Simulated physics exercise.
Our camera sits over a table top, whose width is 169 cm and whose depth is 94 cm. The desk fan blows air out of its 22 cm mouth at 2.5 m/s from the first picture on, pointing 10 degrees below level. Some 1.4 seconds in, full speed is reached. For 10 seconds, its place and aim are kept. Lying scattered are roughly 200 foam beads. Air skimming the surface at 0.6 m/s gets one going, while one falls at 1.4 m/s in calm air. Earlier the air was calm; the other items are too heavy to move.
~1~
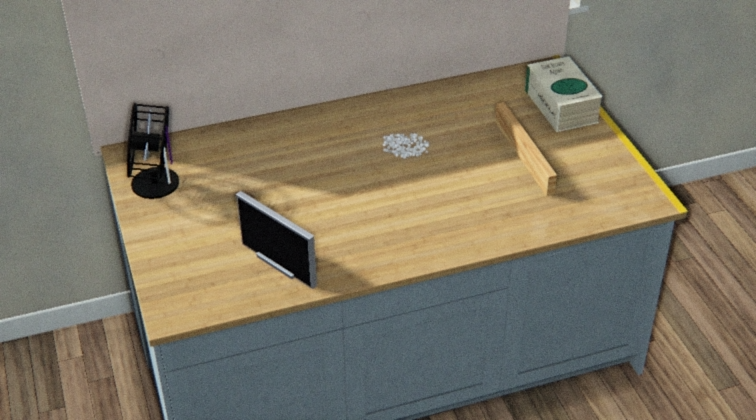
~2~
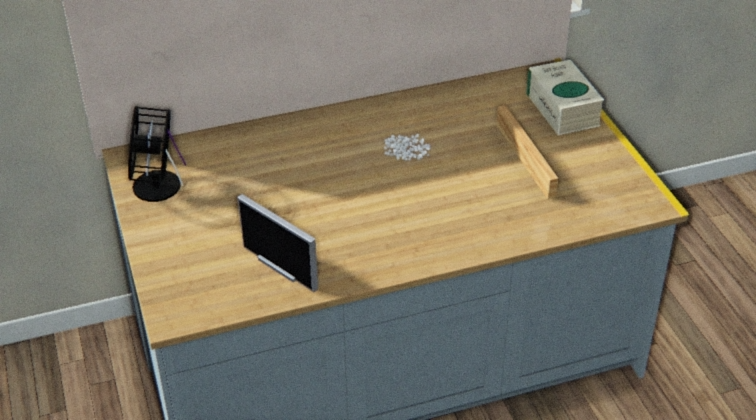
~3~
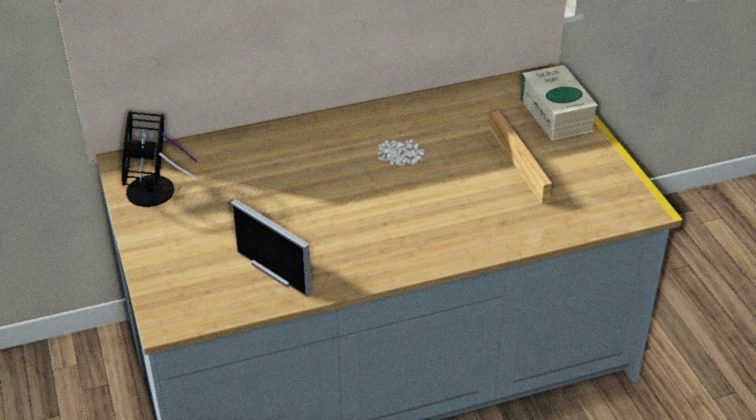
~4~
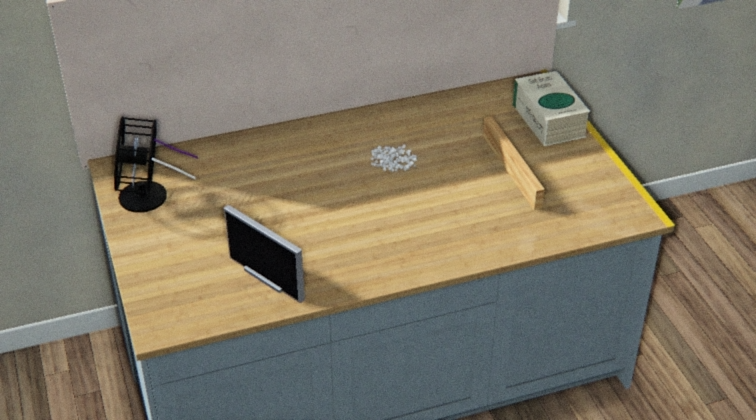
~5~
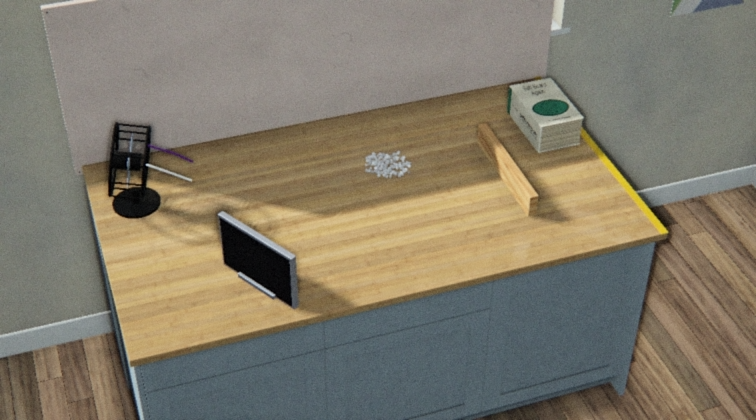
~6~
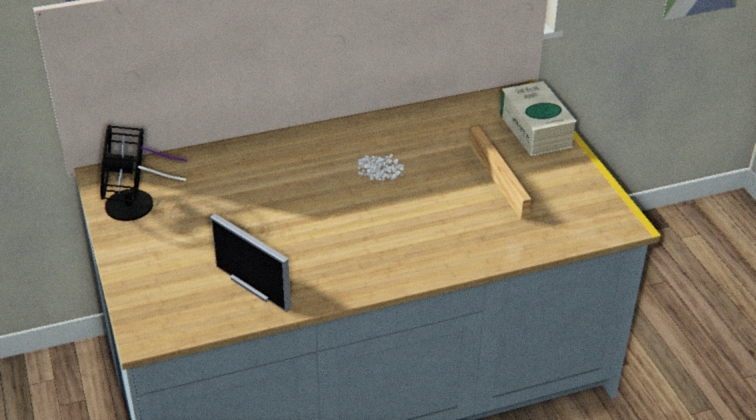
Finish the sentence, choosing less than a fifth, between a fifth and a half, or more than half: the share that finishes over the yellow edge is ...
The share that finishes over the yellow edge is more than half.
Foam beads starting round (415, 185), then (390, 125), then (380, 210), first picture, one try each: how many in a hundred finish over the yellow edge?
First try near 0 %, second near 100 %, third near 0 %.
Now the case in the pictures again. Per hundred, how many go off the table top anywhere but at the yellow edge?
About 1 %.
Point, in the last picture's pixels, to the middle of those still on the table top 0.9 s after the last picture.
Approx. centre at (487, 121) px.
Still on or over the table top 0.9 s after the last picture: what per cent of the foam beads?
Estimate: Around 100 percent.
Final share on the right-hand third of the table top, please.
Around 10 per cent.
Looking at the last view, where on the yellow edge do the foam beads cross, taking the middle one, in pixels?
At roughly pixel (544, 93).
Then, 0.9 s after the last picture, 100 % are on the move or not yet settled, 0 % are over the yellow edge; the middle of those still in play is near (487, 121).
Then, 2.1 s after the last picture, 24 % are on the move or not yet settled, 81 % are over the yellow edge; the middle of those still in play is near (487, 155).
Then, 4.4 s after the last picture, 10 % are on the move or not yet settled, 89 % are over the yellow edge.
Then, 8.9 s after the last picture, at the end, 90 % are over the yellow edge.
